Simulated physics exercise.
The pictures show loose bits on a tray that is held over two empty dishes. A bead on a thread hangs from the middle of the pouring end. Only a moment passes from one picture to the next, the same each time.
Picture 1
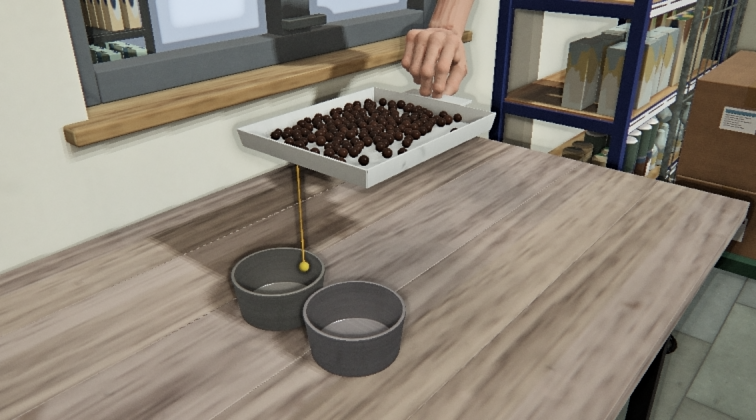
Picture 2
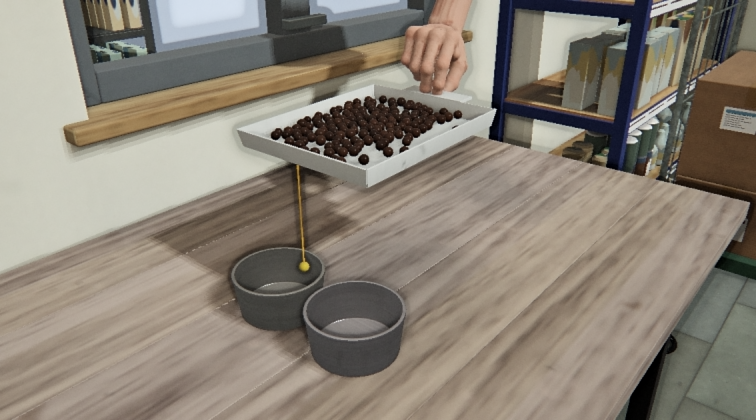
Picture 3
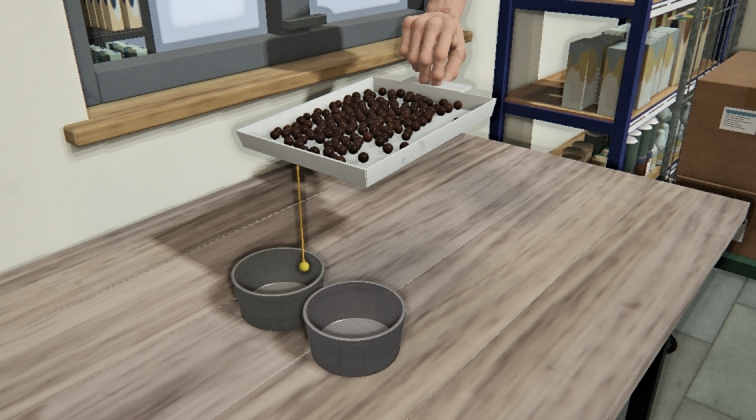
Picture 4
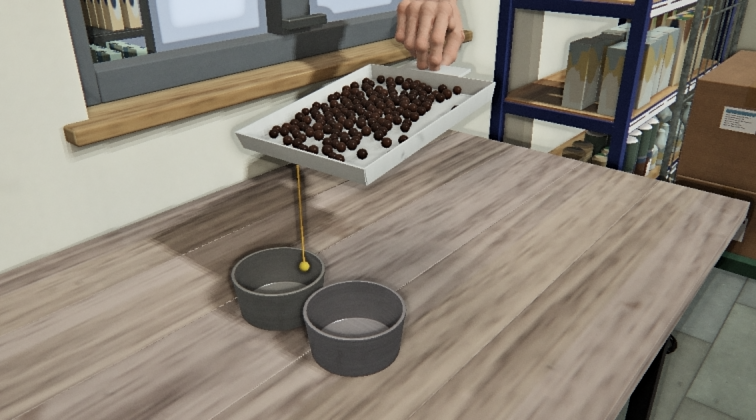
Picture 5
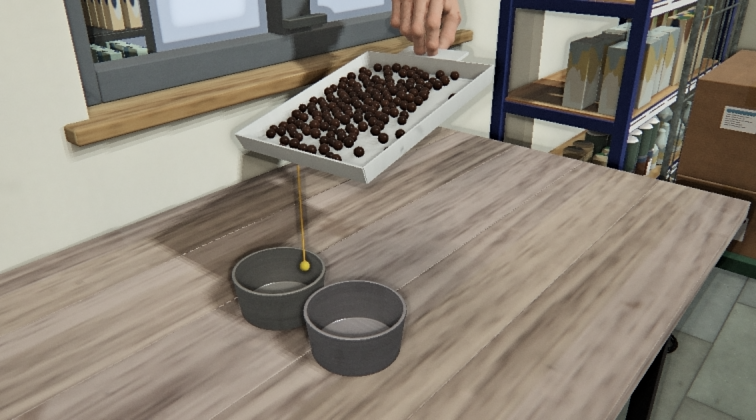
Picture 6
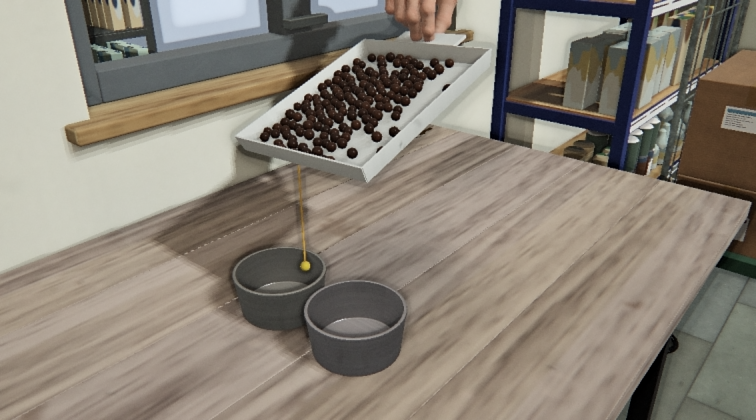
A hand held a white tray of dark chocolate balls above two empty grey dishes, then gradually raised its far end, and the balls shifted a little down the tray toward the lower edge.
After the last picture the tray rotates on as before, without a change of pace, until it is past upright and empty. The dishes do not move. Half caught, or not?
Caught overall: Less than half.
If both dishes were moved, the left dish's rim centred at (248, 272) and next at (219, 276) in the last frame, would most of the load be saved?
In turn: The larger part; the larger part.
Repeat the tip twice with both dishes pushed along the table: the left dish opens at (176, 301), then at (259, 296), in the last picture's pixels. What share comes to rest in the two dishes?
Roughly 0 per cent, and 50 per cent.
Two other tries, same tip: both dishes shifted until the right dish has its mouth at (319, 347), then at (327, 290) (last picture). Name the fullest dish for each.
One: The left one. Two: Left.
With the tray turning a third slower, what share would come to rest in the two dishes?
Roughly 20 in a hundred.
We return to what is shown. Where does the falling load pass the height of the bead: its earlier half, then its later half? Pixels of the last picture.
Early half (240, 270), late half (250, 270).
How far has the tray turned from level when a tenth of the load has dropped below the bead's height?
At some 75 degrees.
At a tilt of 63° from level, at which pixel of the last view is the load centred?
Around (286, 134).
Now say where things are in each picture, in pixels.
In the first frame, corners of the pouring end at (242, 129) and (367, 168), level; middle of the load at (363, 127), chocolate balls; left dish at (245, 305); right dish at (321, 348); bead on its thread at (304, 267).
In the second frame, corners of the pouring end at (242, 129) and (366, 168), level; middle of the load at (363, 125).
In the third frame, corners of the pouring end at (241, 130) and (365, 167), tipped barely, lowest at the left corner; middle of the load at (363, 120).
In the fourth frame, corners of the pouring end at (240, 131) and (364, 166), tipped a little, lowest at the left corner; middle of the load at (361, 112).
In the fifth frame, corners of the pouring end at (239, 133) and (363, 165), tipped a little, lowest at the left corner; middle of the load at (358, 106).
In the sixth frame, corners of the pouring end at (239, 135) and (362, 165), tipped clearly, lowest at the left corner; middle of the load at (352, 101), nearly all on the move; left dish at (246, 304); right dish at (322, 348).
Soon after the last picture, tray tipped steeply; nearly all on the tray; a stray few in the left dish; a small part in the air.
A little later, tray tipped past a quarter turn; a small part on the tray; a small part in the left dish; about half outside both; about a quarter in the air.
Later still, tray tipped past a quarter turn; about a quarter in the left dish; most outside both.
By the end, tray tipped past a quarter turn; none in the right dish; about a quarter in the left dish; most outside both.
